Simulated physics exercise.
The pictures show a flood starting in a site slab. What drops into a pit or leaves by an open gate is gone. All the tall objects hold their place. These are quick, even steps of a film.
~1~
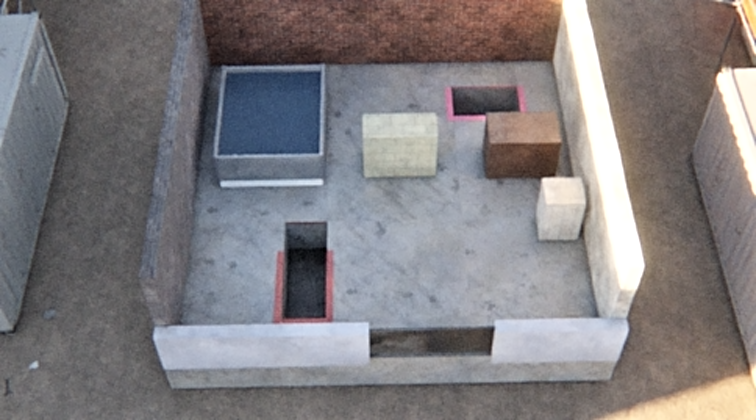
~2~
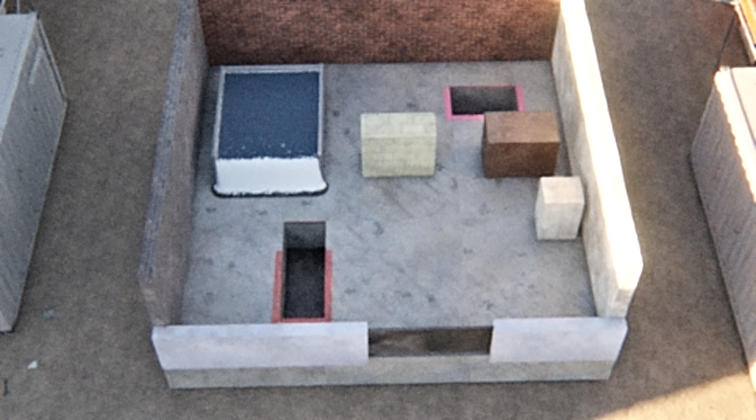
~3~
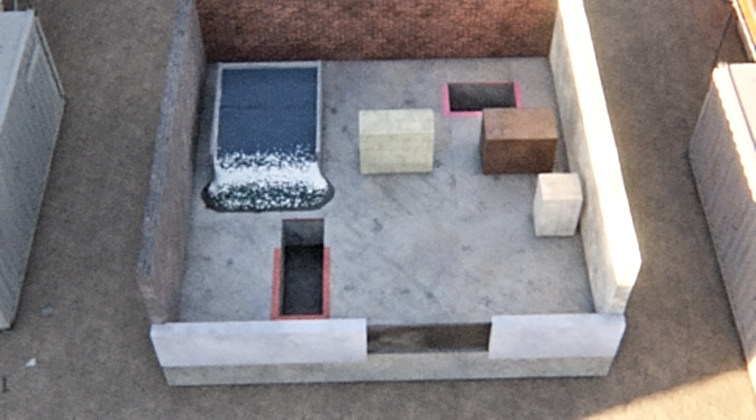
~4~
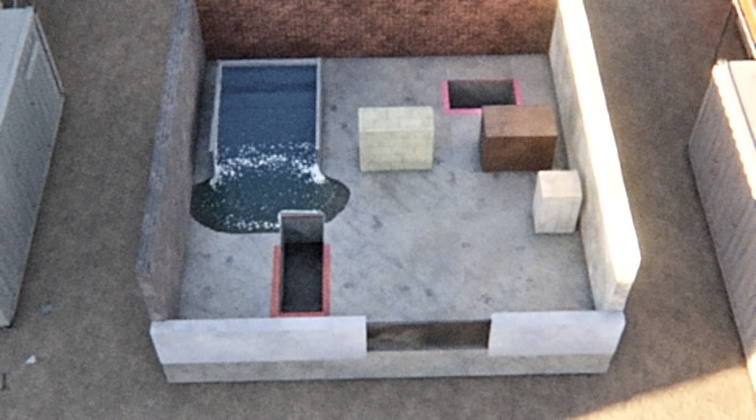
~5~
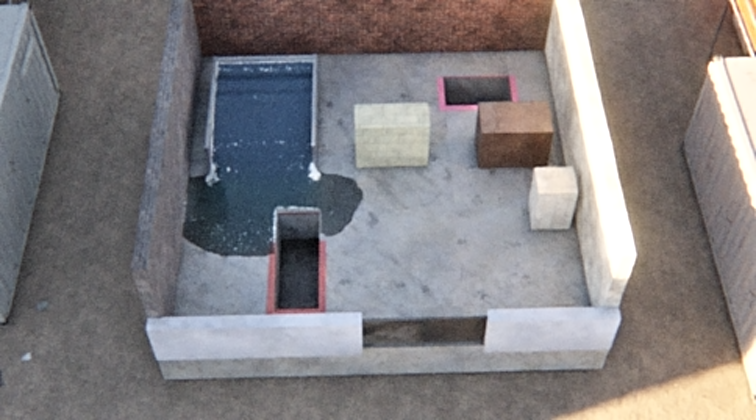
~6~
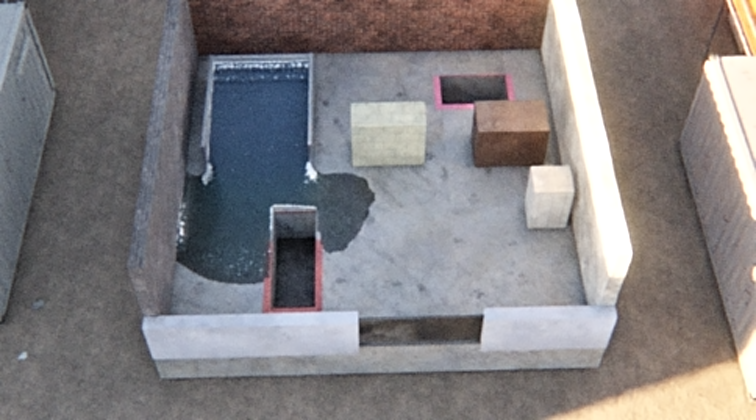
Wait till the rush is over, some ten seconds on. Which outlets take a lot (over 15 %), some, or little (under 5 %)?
In the end: The gate takes not even 5 %; the red pit takes above 15 %; the pink pit takes not even 5 %.
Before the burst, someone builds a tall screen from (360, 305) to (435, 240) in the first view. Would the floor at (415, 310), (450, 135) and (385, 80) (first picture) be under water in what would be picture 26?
One after the other: Under water, dry, free of water.
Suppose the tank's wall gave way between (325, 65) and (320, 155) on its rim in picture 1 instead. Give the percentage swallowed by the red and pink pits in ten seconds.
In per cent: Red 6, pink 50.
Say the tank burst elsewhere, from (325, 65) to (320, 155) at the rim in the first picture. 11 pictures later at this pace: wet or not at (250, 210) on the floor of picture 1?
Verdict: Not flooded.
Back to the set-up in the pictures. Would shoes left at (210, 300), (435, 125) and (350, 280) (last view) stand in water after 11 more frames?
In turn: Flooded, clear, under water.
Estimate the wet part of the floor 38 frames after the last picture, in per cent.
About 55 per cent.
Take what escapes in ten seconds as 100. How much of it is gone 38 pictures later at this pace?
Near 85 in a hundred.
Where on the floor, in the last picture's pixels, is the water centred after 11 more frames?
Roughly at (252, 202).
A moment on, water covers 25 % of the floor; the gate 0 %, the red pit 11 %, the pink pit 0 %.
Next, water covers 35 % of the floor; the gate 0 %, the red pit 22 %, the pink pit 0 %.
Then, water covers 35 % of the floor; the gate 0 %, the red pit 36 %, the pink pit 0 %.
Later, water covers 55 % of the floor; the gate 0 %, the red pit 54 %, the pink pit 0 %.
In the end, water covers 70 % of the floor; the gate 0 %, the red pit 64 %, the pink pit 0 %.
